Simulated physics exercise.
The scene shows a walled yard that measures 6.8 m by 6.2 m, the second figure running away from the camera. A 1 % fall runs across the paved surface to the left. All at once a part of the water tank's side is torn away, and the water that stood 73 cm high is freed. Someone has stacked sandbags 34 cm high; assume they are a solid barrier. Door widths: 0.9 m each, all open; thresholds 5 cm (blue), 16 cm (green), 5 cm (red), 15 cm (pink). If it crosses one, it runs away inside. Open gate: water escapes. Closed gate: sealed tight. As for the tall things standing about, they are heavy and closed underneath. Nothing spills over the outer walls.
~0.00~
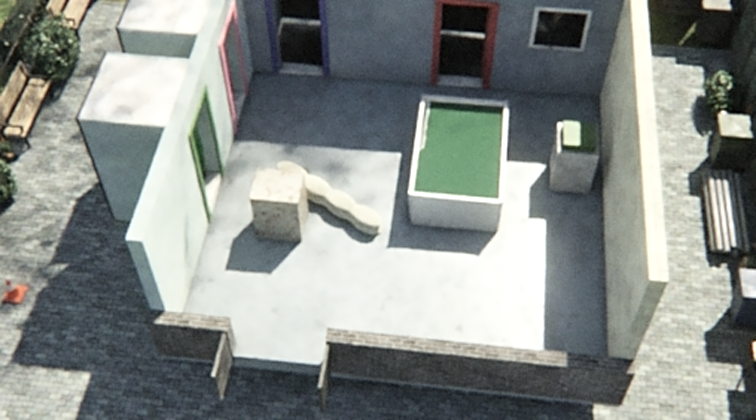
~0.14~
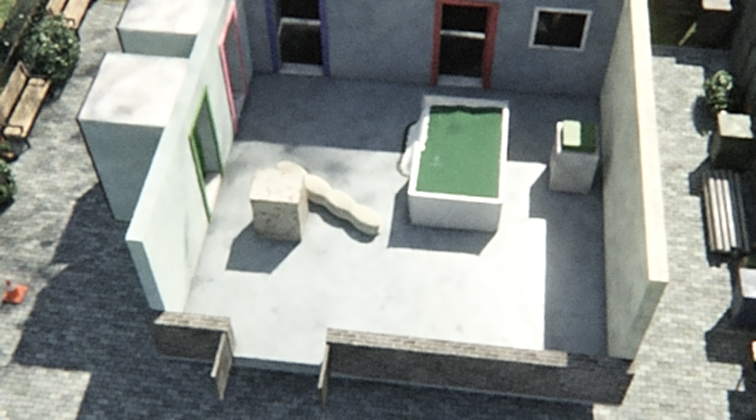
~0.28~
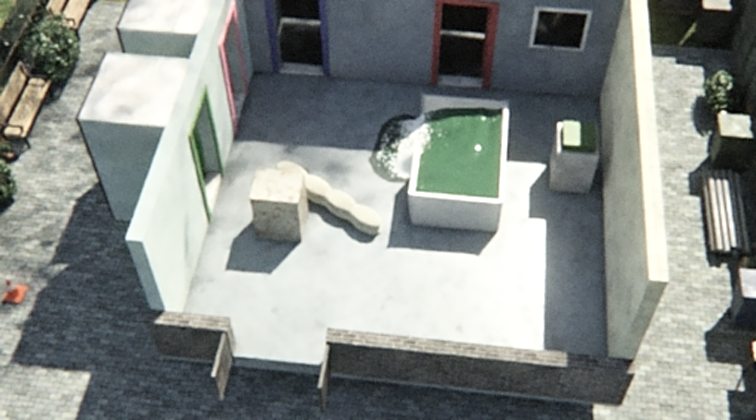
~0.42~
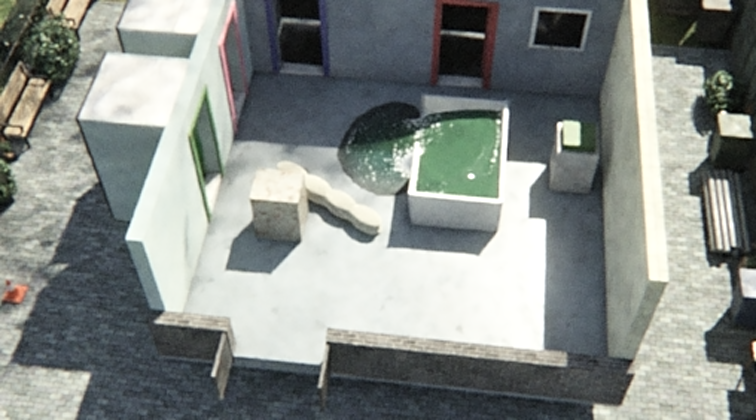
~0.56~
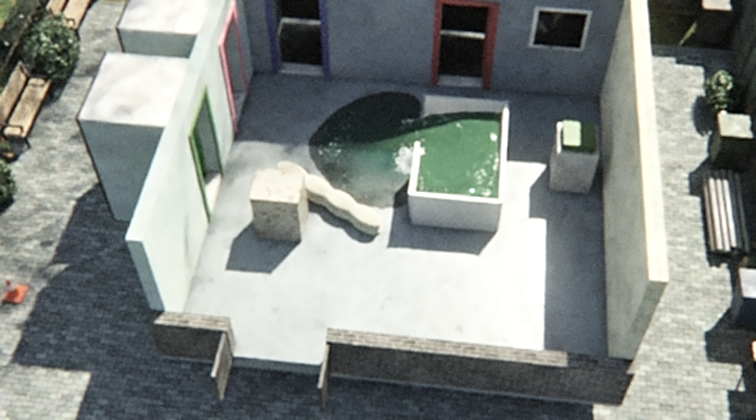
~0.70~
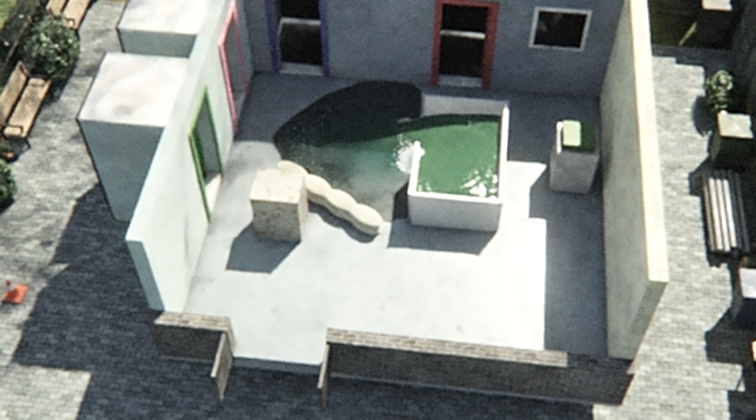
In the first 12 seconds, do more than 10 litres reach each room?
Blue door: Past the limit, green door: Within the limit, red door: Within the limit, pink door: Past the limit.
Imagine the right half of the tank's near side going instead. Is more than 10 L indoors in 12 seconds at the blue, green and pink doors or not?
Compared with the limit, blue is higher, green is lower and pink is lower.
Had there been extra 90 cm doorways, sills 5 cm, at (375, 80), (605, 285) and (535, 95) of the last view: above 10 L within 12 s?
In turn: Beyond it, short of it, short of it.
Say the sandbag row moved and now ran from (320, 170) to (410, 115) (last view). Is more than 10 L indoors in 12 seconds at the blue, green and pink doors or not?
So blue comes out too high, green comes out too high and pink comes out low enough.
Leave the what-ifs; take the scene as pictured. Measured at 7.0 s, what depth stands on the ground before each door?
Depths: Blue door 10 cm, green door 10 cm, red door 3 cm, pink door 13 cm.
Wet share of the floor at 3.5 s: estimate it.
40 %.
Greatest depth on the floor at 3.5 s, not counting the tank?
I'd put it at close to 26 cm.
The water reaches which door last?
Red.
After 1.4 s water covers 25 % of the floor and is deepest (38 cm) near (416, 145); blue door 13 cm at the sill, 0 L in, green door not reached, red door not reached, pink door 25 cm at the sill, 16 L in.
After 2.2 s water covers 30 % of the floor and is deepest (44 cm) near (254, 71); blue door 13 cm at the sill, 27 L in, green door 10 cm at the sill, 0 L in, red door not reached, pink door 33 cm at the sill, 76 L in.
After 3.5 s water covers 40 % of the floor and is deepest (26 cm) near (230, 152); blue door 19 cm at the sill, 107 L in, green door 11 cm at the sill, 0 L in, red door 1 cm at the sill, 0 L in, pink door 23 cm at the sill, 157 L in.
After 7.0 s water covers 60 % of the floor and is deepest (14 cm) near (254, 71); blue door 10 cm at the sill, 233 L in, green door 10 cm at the sill, 0 L in, red door 3 cm at the sill, 0 L in, pink door 13 cm at the sill, 169 L in.
After 12.0 s water covers 90 % of the floor and is deepest (8 cm) near (176, 336); blue door 7 cm at the sill, 273 L in, green door 7 cm at the sill, 0 L in, red door 3 cm at the sill, 0 L in, pink door 8 cm at the sill, 169 L in.
